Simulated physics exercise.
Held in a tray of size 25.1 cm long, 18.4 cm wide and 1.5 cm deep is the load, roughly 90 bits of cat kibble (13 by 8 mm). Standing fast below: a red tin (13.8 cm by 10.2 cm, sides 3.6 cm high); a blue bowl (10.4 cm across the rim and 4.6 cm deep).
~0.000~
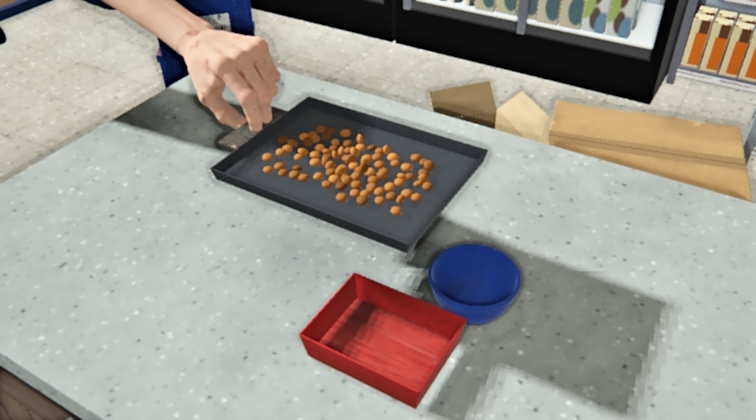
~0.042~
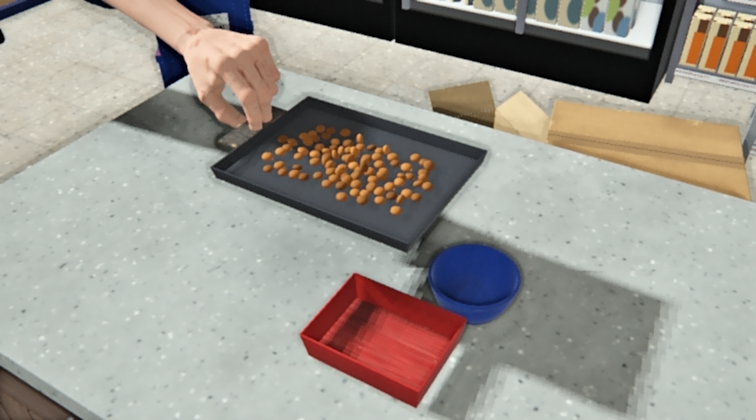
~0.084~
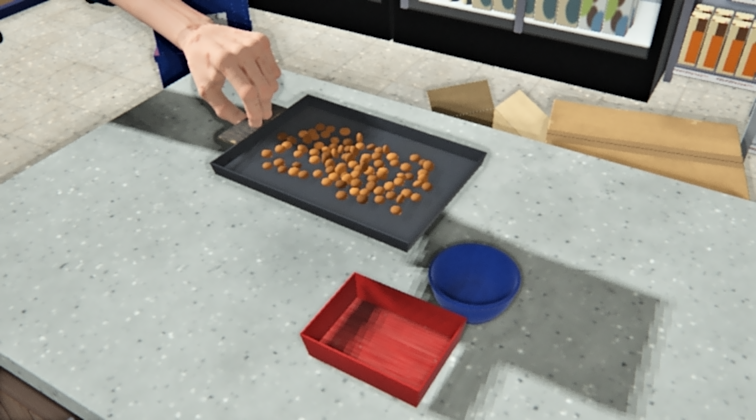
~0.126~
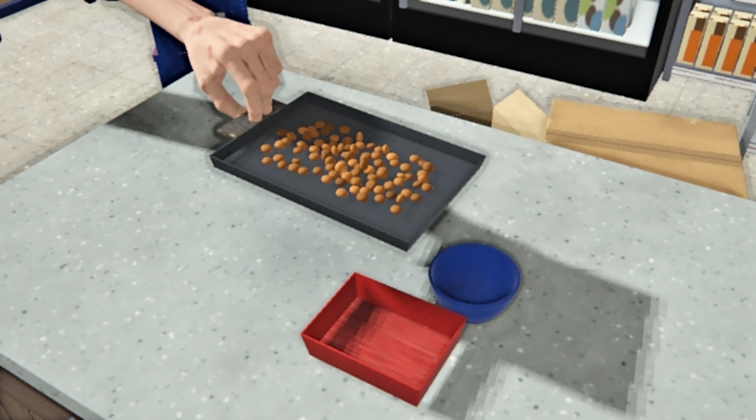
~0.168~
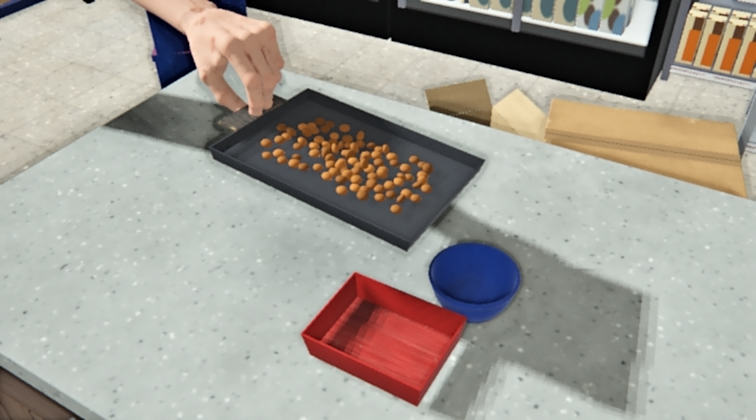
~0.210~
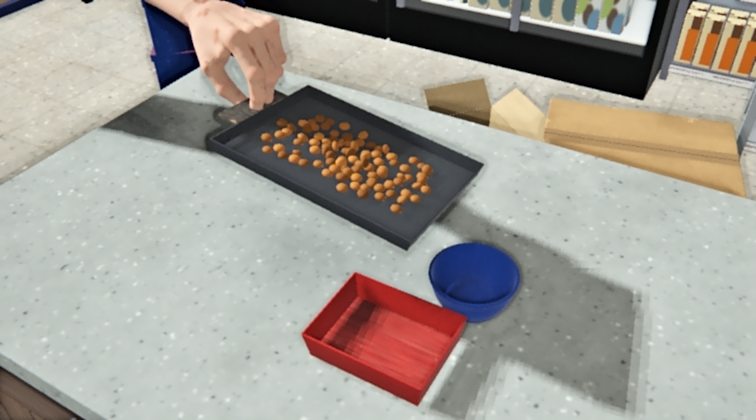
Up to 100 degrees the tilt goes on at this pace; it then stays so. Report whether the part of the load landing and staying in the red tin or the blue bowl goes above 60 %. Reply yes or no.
No.
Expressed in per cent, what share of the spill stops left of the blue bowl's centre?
Roughly 90 per cent.
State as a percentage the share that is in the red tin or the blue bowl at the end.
It comes to roughly 0 per cent.
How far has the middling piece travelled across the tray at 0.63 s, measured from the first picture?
I'd say close to 5 cm.
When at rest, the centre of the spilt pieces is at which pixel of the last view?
Roughly at pixel (428, 255).
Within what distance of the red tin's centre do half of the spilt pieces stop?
16 cm.
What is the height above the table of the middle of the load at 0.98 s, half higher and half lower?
Median height: Approx. 10 cm.
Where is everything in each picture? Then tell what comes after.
In the first picture, tray at (302, 204); tilt 0 degrees; leading edge at (451, 193); middle of the load at (354, 166); red tin at (384, 327); blue bowl at (474, 274).
In the second picture, tray at (302, 203); tilt 1 degrees; leading edge at (451, 193); middle of the load at (354, 166).
In the third picture, tray at (303, 201); tilt 2 degrees; leading edge at (451, 194); middle of the load at (354, 165).
In the fourth picture, tray at (303, 197); tilt 5 degrees; low side back right; leading edge at (451, 195); middle of the load at (354, 163).
In the fifth picture, tray at (304, 193); tilt 8 degrees; low side back right; leading edge at (451, 197); middle of the load at (354, 161).
In the sixth picture, tray at (305, 188); tilt 11 degrees; low side back right; leading edge at (451, 199); middle of the load at (354, 160); red tin at (385, 326); blue bowl at (474, 273). It turns about 75 degrees a second.
Then, at 0.63 s, tilt 43 degrees; tray 100 %; middle of all pieces on or above the table near (392, 160).
After 0.98 s, tilt 69 degrees; tray 70 %, outside 20 %, in the air 5 %; middle of all pieces on or above the table near (427, 212).
After 1.30 s, tilt 93 degrees; tray 40 %, outside 55 %, in the air 5 %; middle of all pieces on or above the table near (428, 233).
Then, at 1.61 s, tilt 100 degrees; outside 95 %; middle of all pieces on or above the table near (430, 254).
In the end, at 2.4 s, outside 100 %.
